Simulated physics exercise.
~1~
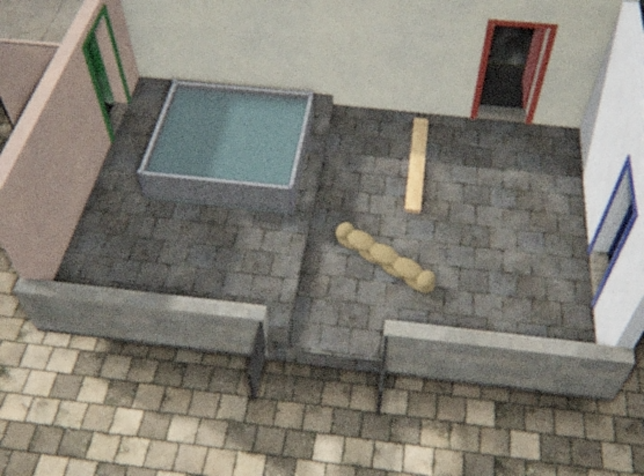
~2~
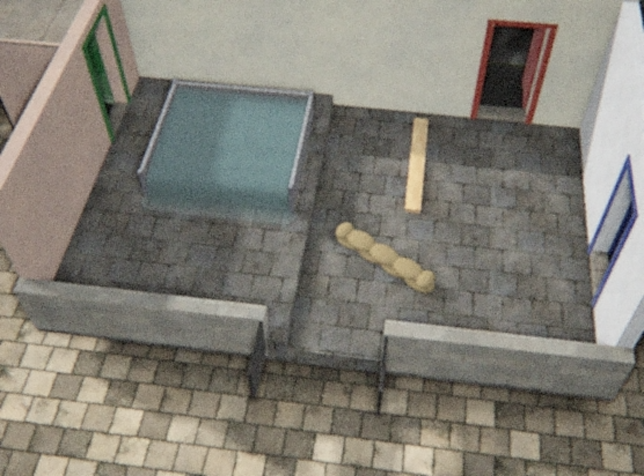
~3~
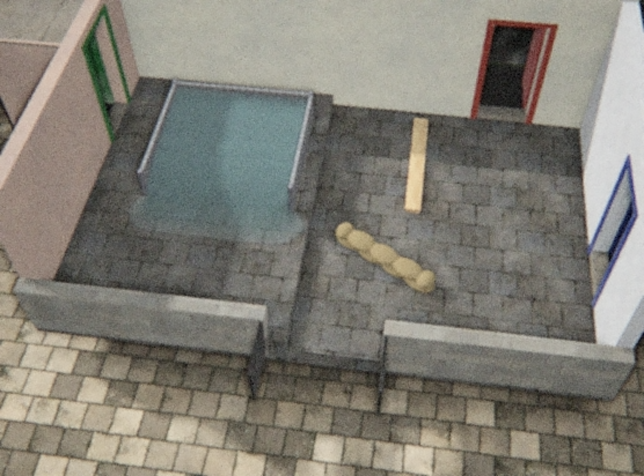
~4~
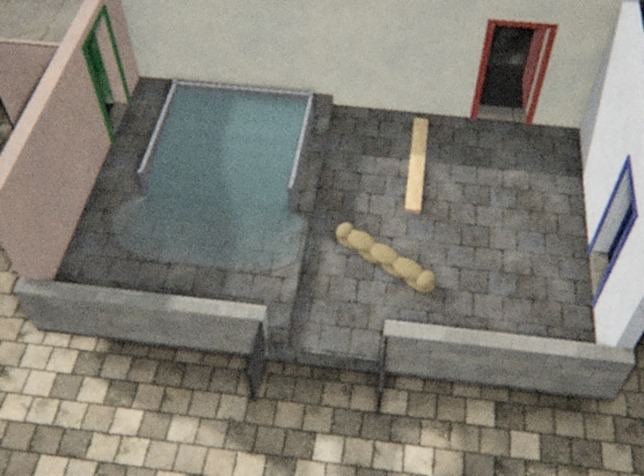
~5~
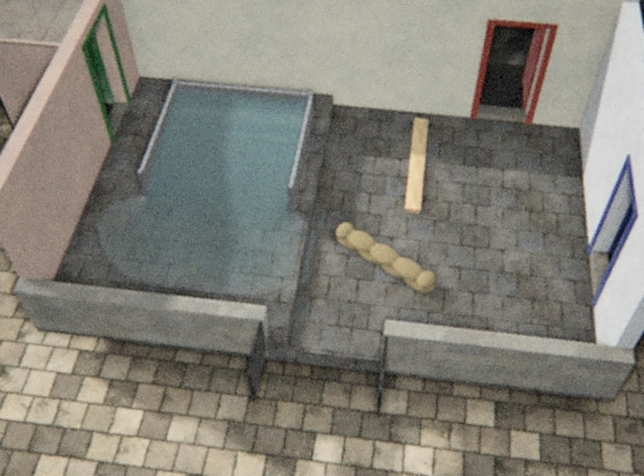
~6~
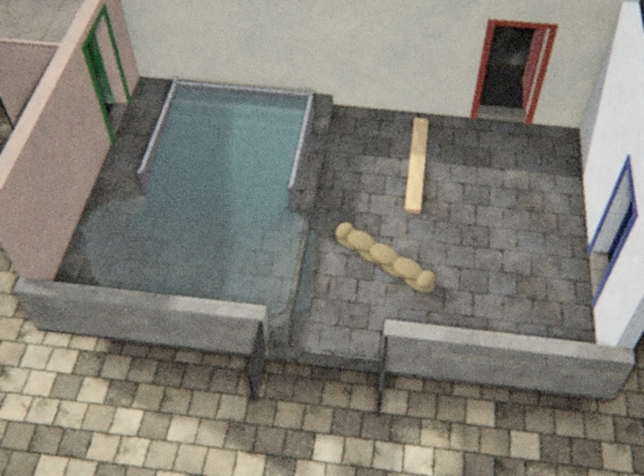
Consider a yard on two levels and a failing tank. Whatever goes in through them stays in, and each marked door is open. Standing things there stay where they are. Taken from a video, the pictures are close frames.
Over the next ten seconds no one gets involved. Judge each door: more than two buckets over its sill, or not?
The blue door will be within bounds, the red door will be within bounds, the green door will be over the limit.
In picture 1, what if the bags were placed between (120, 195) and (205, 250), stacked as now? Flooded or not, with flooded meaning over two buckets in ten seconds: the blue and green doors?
I'd say the blue one falls short and the green one falls short.
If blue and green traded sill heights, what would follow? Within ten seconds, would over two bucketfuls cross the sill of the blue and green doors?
In that case the blue door crosses the line and the green door remains below the line.
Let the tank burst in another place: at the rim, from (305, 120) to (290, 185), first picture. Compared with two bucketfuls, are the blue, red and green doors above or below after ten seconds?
Result - blue door tops the mark, red door does not reach it, green door does not reach it.
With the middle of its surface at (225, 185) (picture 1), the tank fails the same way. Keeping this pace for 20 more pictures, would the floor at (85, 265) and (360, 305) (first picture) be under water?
Soaked, soaked.
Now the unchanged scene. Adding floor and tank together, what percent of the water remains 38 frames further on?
86 % or so.
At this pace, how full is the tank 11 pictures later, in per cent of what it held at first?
My reading is roughly 38 in a hundred.
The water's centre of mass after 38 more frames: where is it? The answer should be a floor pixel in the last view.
My pick is pixel (278, 222).
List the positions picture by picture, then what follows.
The first picture shows still water in the water tank at (230, 135).
In the second picture, water pours out at (218, 195) and has run to (291, 218).
In the third picture, water pours out at (218, 196) and has run to (296, 231).
In the fourth picture, the front is at (299, 252), out from the gap at (218, 197).
In the fifth picture, water pours out at (218, 197) and has run to (294, 277).
In the sixth picture, the front is at a hidden place, out from the gap at (218, 197).
A moment on, water covers 25 % of the floor; the blue door not reached, the red door not reached, the green door not reached.
Next, water covers 25 % of the floor; the blue door not reached, the red door not reached, the green door not reached.
Then, water covers 40 % of the floor; the blue door not reached, the red door not reached, the green door wet at the sill, nothing in.
Later, water covers 65 % of the floor; the blue door wet at the sill, nothing in, the red door not reached, the green door under two buckets in.
In the end, water covers 90 % of the floor; the blue door wet at the sill, nothing in, the red door wet at the sill, nothing in, the green door over two buckets in.
